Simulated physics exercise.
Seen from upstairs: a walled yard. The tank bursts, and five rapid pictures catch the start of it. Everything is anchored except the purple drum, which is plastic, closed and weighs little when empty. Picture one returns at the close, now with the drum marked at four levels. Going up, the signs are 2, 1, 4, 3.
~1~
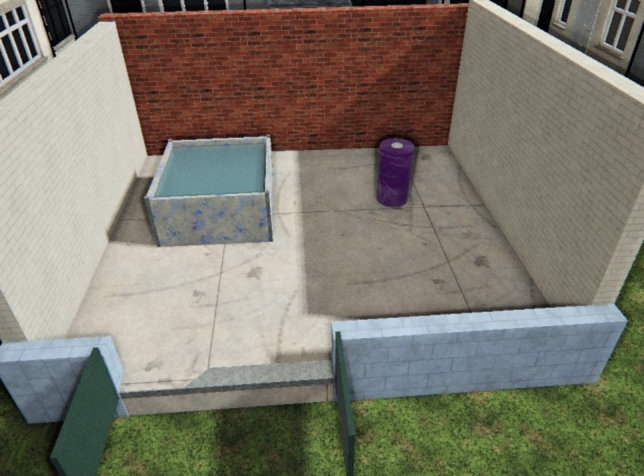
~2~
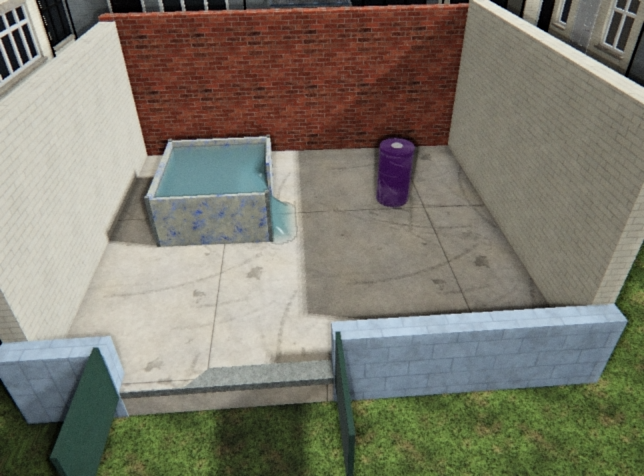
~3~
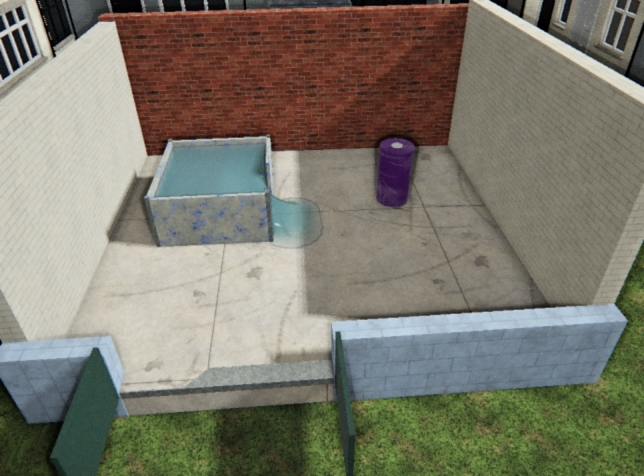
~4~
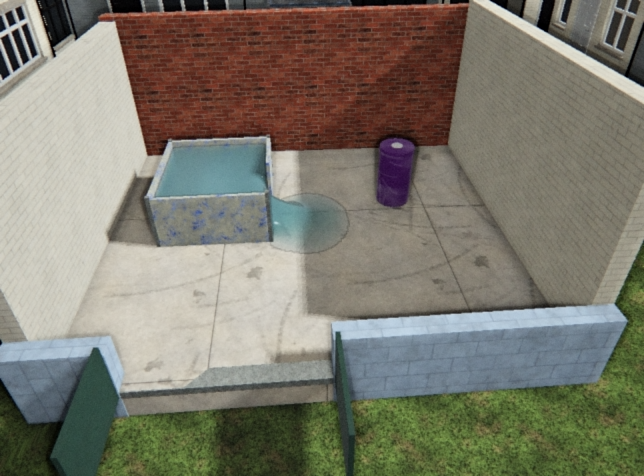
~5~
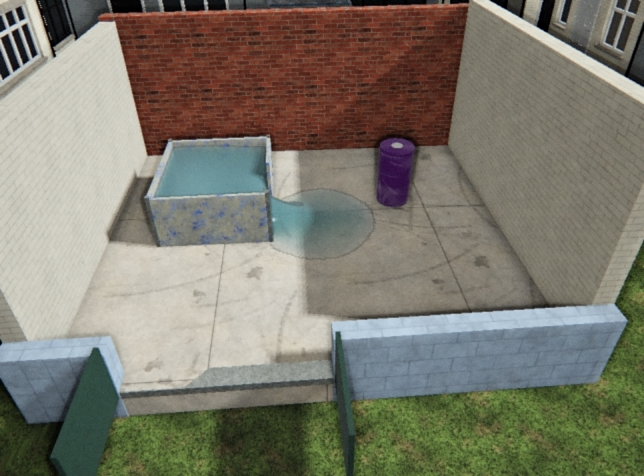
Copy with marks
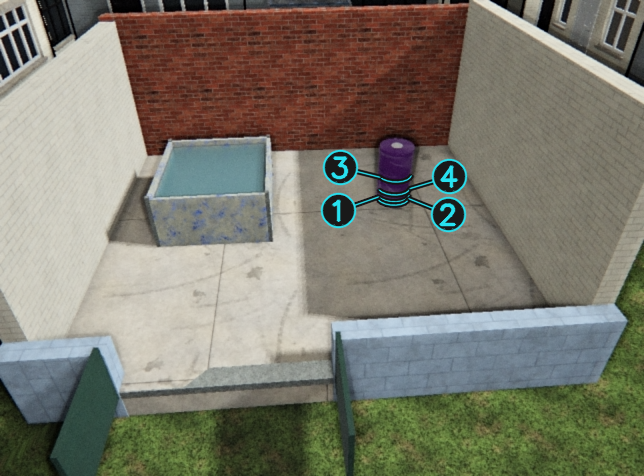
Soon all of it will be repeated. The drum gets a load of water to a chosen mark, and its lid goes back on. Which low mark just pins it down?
Line 3 just does it.
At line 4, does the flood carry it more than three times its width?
No, less.
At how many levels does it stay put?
One of them.
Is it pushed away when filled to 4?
Yes.
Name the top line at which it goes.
That is line 4.
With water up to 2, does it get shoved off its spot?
Yes, that goes wrong.
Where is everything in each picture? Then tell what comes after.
Lid of the purple drum at (396, 146); tank full, its middle at (215, 170); open gate at (223, 332).
Water covers 1 % of the ground and is seen nearest the drum at (287, 206).
Water covers 3 % of the ground and is seen nearest the drum at (313, 209).
Water covers 6 % of the ground and is seen nearest the drum at (339, 210).
Lid of the purple drum at (396, 146); water covers 8 % of the ground and is seen nearest the drum at (364, 209).
On the marked copy, 1 at (396, 201); 2 at (395, 205); 3 at (397, 181); 4 at (396, 194); from the bottom up 2, 1, 4, 3.
For line 1, it is pushed about 3 times its own width away.
For line 2, it is pushed about 3 times its own width away.
For line 3, it does not move.
For line 4, it is pushed about its own width away.
